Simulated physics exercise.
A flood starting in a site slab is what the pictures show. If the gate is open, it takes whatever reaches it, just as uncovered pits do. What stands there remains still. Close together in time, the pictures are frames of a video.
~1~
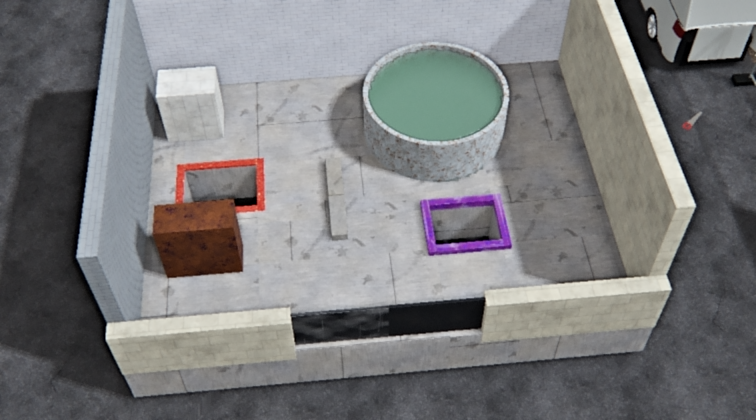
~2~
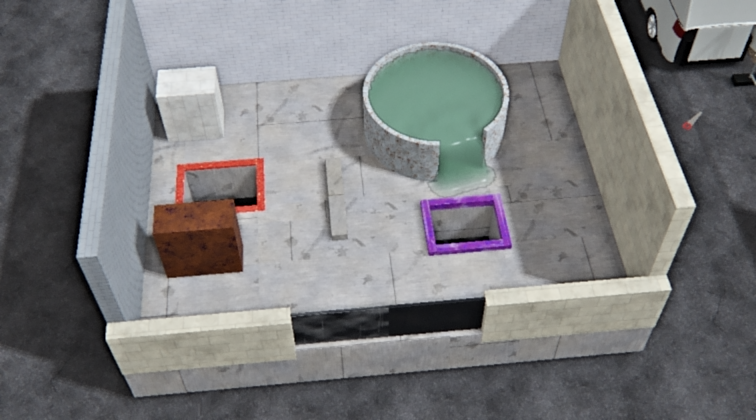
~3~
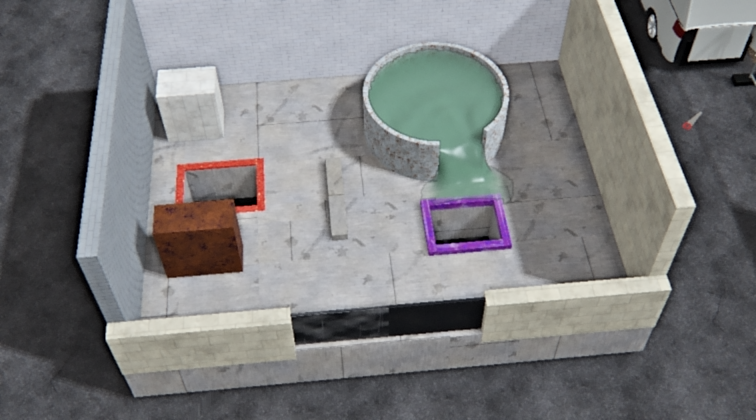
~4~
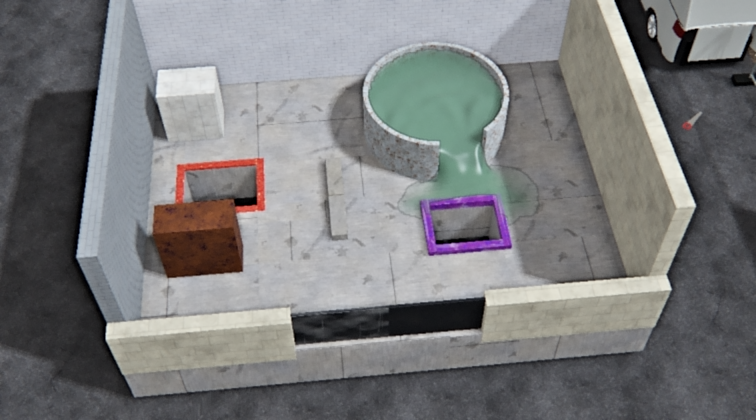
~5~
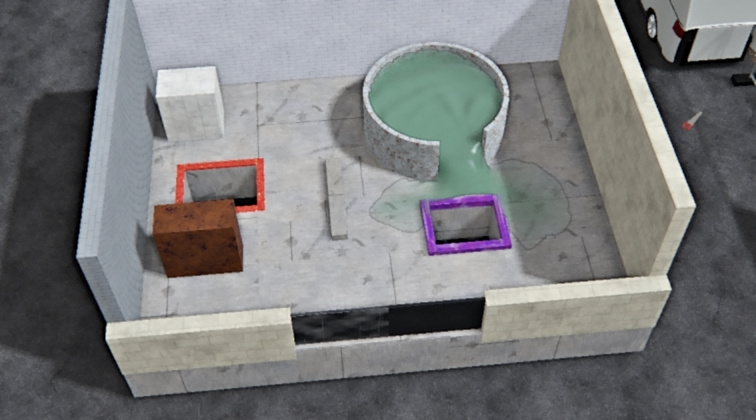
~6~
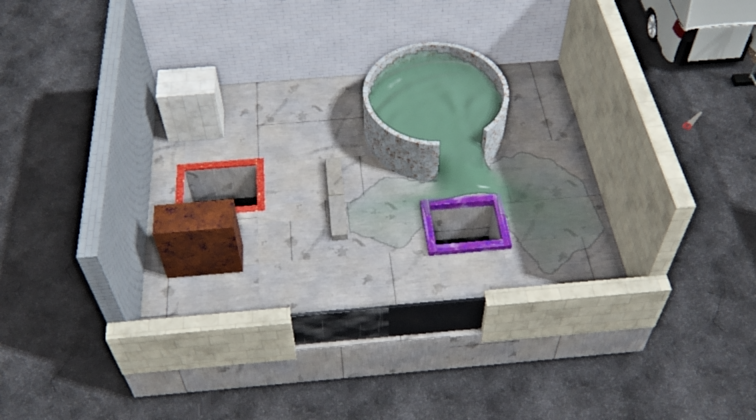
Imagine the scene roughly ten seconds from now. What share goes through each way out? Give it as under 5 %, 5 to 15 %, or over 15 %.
One by one: As it plays out the gate never reaches five per cent; as it plays out the purple pit goes past fifteen per cent; as it plays out the red pit never reaches five per cent.
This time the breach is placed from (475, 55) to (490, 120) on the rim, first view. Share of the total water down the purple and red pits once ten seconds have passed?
Estimates in per cent: Purple 2, red 14.
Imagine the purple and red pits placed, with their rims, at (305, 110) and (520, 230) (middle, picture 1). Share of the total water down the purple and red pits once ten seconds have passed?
Purple share 0%, red share 50%.
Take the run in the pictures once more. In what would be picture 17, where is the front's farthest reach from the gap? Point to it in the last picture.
The front should reach about (296, 335).
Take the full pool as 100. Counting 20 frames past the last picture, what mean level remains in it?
Roughly 42 percent.
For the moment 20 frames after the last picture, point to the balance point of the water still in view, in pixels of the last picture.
Close to (456, 167), I reckon.
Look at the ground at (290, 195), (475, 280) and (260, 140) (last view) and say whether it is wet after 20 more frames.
One by one: Left dry / waterlogged / left dry.
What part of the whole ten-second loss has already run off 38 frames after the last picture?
My guess would be around 90 percent.
A moment on, water covers 20 % of the floor; the gate 0 %, the purple pit 14 %, the red pit 0 %.
Next, water covers 25 % of the floor; the gate 0 %, the purple pit 23 %, the red pit 0 %.
Then, water covers 40 % of the floor; the gate 0 %, the purple pit 32 %, the red pit 0 %.
Later, water covers 70 % of the floor; the gate 0 %, the purple pit 39 %, the red pit 0 %.
In the end, water covers 85 % of the floor; the gate 0 %, the purple pit 42 %, the red pit 2 %.
